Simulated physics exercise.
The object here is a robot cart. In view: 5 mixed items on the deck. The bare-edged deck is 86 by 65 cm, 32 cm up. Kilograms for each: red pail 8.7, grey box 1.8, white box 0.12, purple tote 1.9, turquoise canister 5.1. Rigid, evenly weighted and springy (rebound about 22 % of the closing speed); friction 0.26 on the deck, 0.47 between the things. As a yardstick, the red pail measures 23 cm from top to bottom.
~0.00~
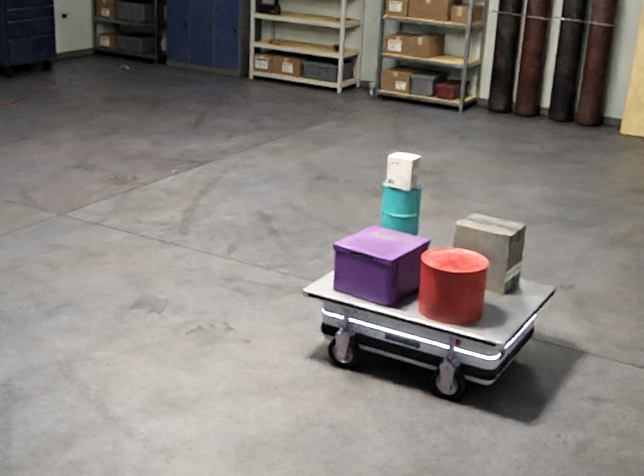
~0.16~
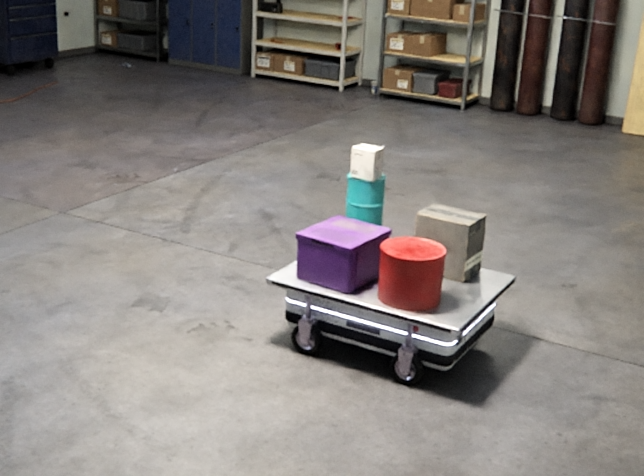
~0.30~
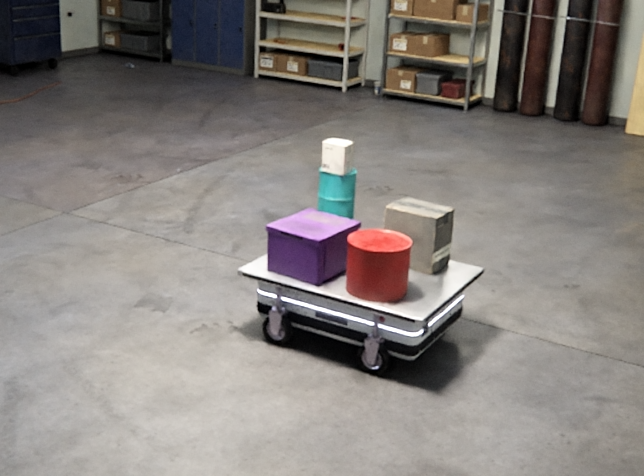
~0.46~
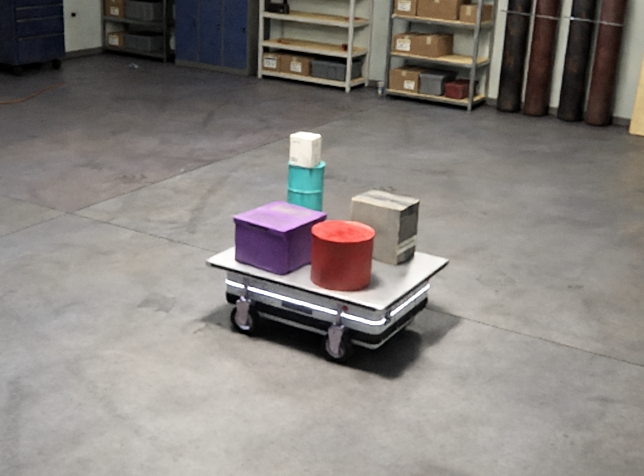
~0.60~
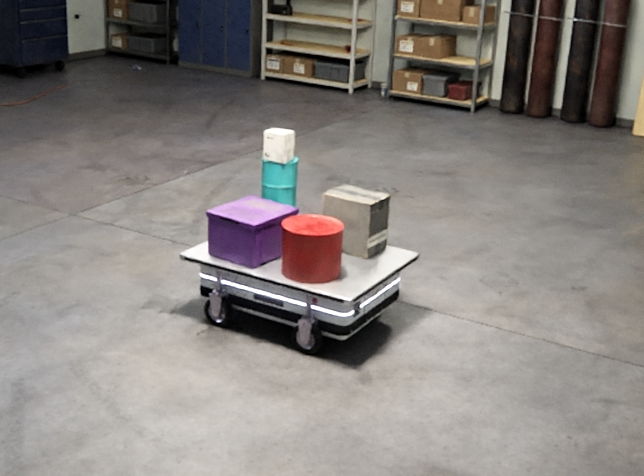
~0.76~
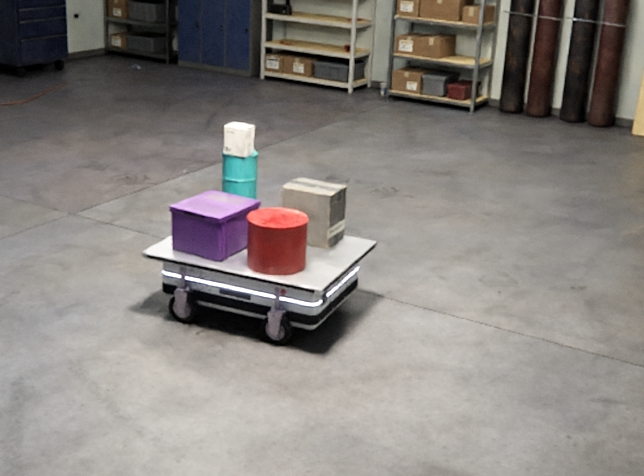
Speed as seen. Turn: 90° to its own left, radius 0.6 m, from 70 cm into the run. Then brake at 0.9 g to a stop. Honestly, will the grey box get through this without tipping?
It will be overturned.
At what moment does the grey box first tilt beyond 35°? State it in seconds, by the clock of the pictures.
Around 1.5 seconds.
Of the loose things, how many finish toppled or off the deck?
4.
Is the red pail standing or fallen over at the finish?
In the last frame the red pail remains up.
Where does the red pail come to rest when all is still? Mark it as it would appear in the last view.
Its centre ends close to (80, 289) in the last view.
By 1.26 s, cart has run 151 cm, turned 63°; white box and turquoise canister now off the deck; grey box 12 cm from its spot near (146, 206); purple tote 28 cm from its spot.
By 1.66 s, cart has run 198 cm, turned 90°; grey box now off the deck; purple tote 38 cm from its spot.
When it is over (2.7 s), off the deck and tipped over, grey box, white box, purple tote and turquoise canister; not toppled but over 10 cm from the start, red pail.
